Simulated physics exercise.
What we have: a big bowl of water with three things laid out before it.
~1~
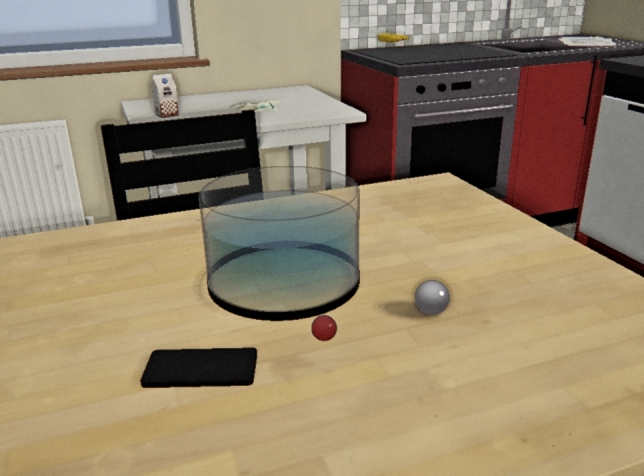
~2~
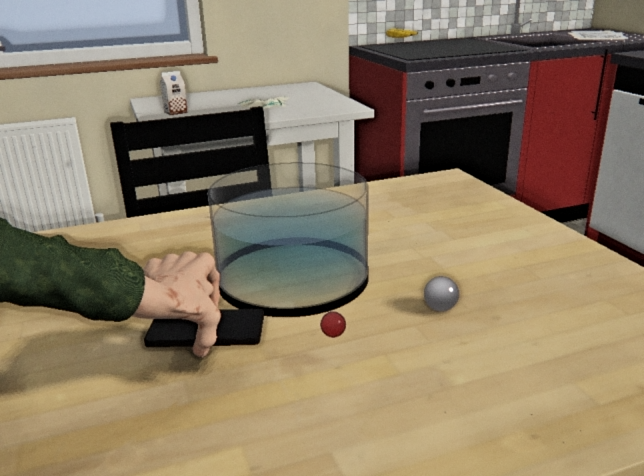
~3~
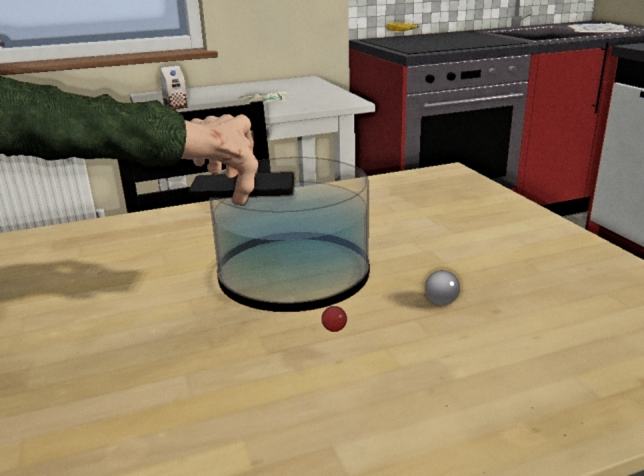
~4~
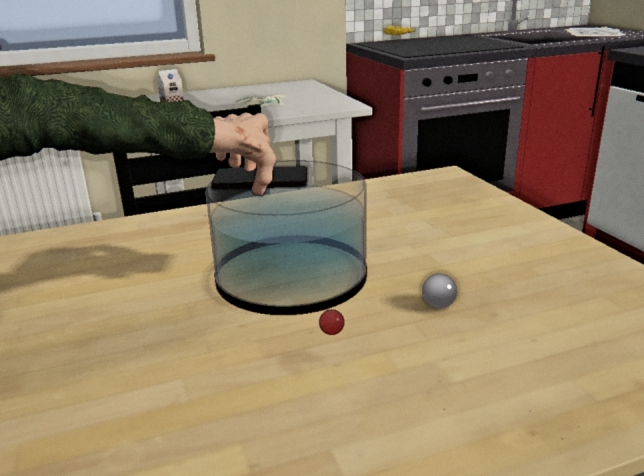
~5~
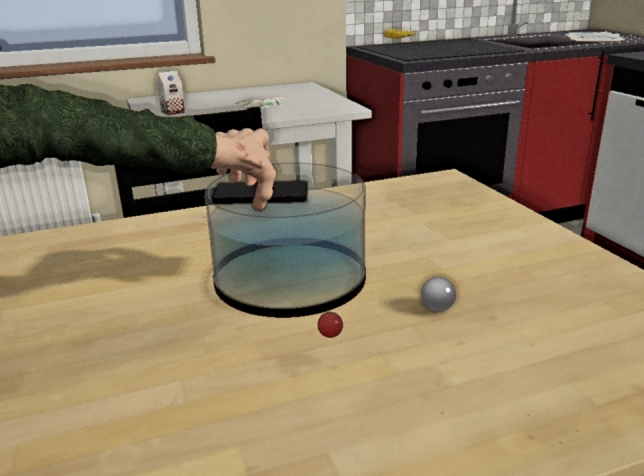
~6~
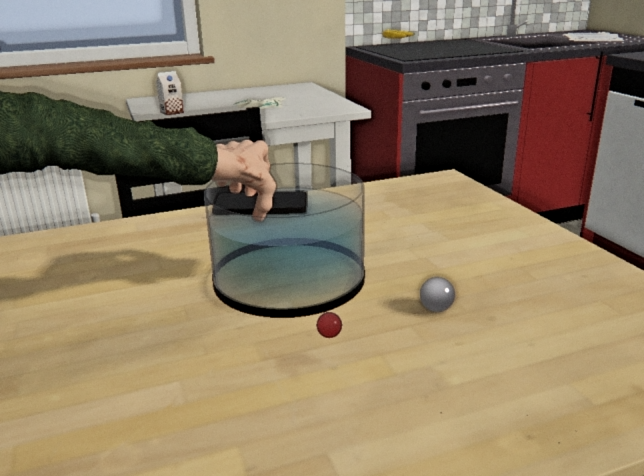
The clip opens on a wooden table with a big clear bowl of water, a black phone, a small red ball and a grey ball. A hand in a green sleeve reaches in from the left and grips the phone, lifts it over the bowl, then lowers it to just above the water.
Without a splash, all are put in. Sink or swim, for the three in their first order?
From the left: It ends on the bottom, it ends on the bottom, it ends on the bottom.
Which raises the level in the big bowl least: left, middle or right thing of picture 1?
I say the one in the middle.
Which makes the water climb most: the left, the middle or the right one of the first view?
The one on the left.
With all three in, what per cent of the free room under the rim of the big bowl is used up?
Close to 10 %.
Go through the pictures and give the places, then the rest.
In the first picture, the row from the left; phone (201, 367); glass marble (324, 328); steel ball (432, 298).
In the second picture, a hand picks up the phone; phone (206, 327); steel ball (441, 294).
In the third picture, it is carried over; phone (243, 184); glass marble (334, 319).
In the fourth picture, it is above the big bowl; phone (261, 177); steel ball (440, 291).
In the fifth picture, it comes down; phone (261, 192); glass marble (330, 325).
In the sixth picture, it is just over the surface; phone (261, 203); glass marble (329, 325); steel ball (437, 294).
Soon after, the phone goes to the bottom.
Later, the glass marble goes to the bottom.
In the end, the steel ball goes to the bottom; afloat, none of them.
